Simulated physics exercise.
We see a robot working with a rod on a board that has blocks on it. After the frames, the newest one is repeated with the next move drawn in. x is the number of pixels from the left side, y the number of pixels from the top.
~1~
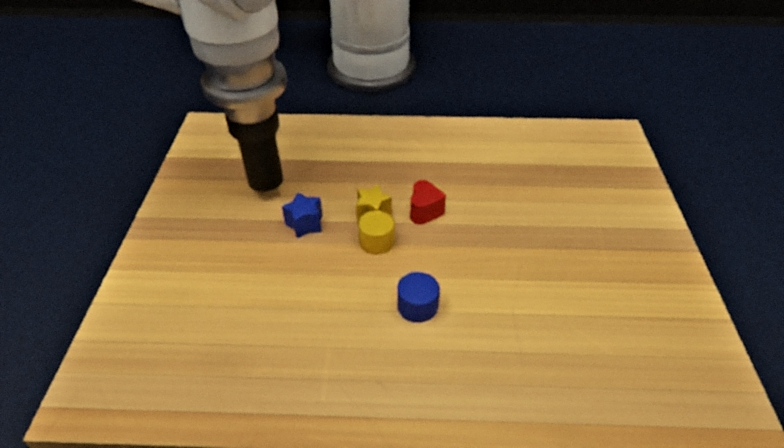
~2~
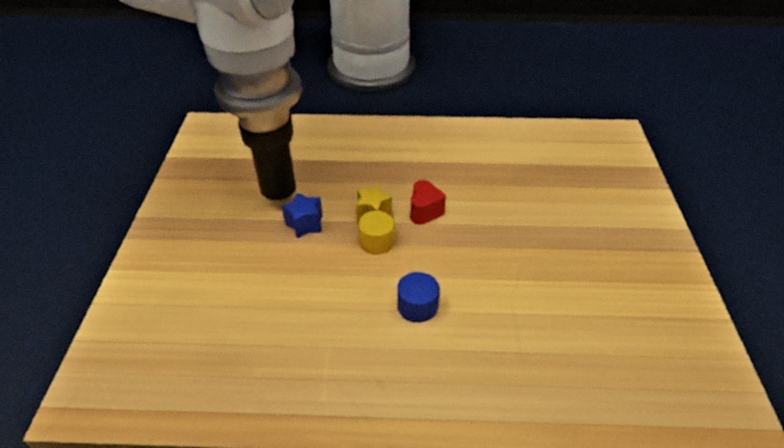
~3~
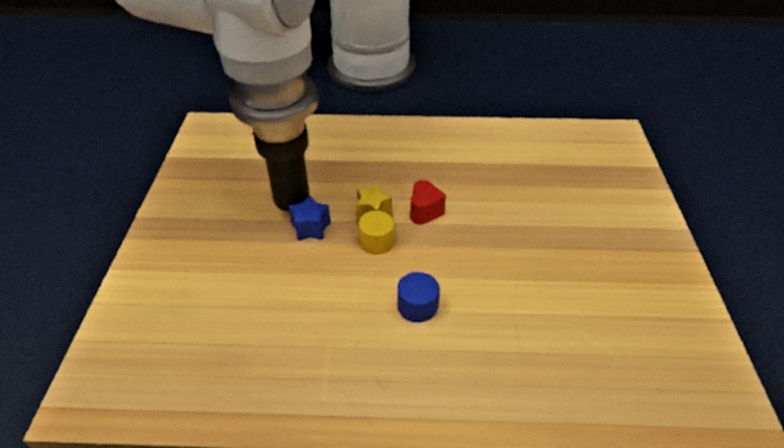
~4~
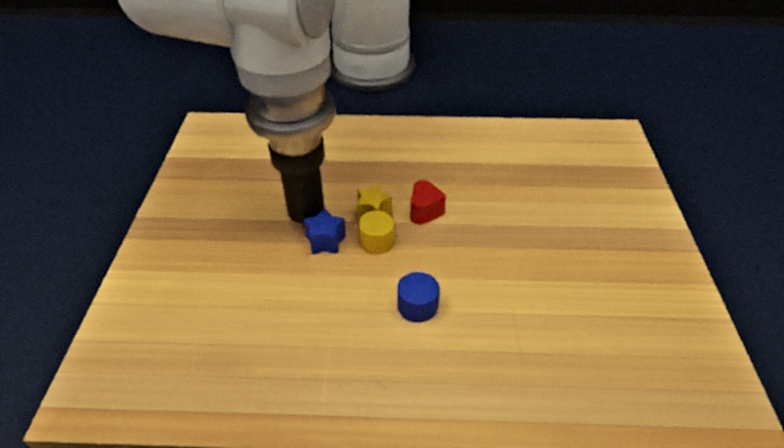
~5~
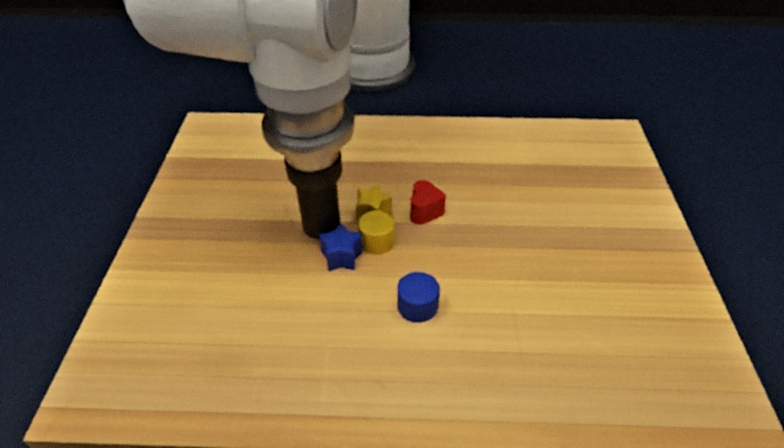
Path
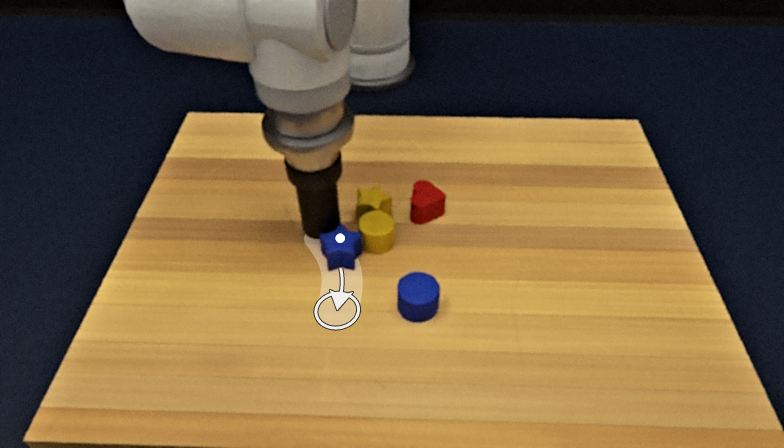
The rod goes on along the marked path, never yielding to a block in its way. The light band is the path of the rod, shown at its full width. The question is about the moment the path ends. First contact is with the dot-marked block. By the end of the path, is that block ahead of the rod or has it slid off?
That block drops off.
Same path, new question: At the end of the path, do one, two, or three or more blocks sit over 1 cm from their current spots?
Here I'd predict a lone block moving more than 1 cm.
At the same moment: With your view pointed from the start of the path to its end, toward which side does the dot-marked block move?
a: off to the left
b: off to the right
a - off to the left.
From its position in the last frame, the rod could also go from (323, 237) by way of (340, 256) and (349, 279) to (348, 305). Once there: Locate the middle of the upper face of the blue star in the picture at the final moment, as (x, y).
Most likely (383, 296).
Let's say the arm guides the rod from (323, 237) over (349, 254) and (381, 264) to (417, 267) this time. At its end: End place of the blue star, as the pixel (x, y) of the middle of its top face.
It sits at (403, 274).
Path on the board, from (323, 237) by way of (337, 258) and (342, 283) to (337, 310); the dot is on the blue star.
On the path given first. Halfway along, rod (340, 259); blue star (363, 271).
At the end, rod (336, 299); blue star (374, 294), turned 45° anticlockwise; yellow cylinder in place.
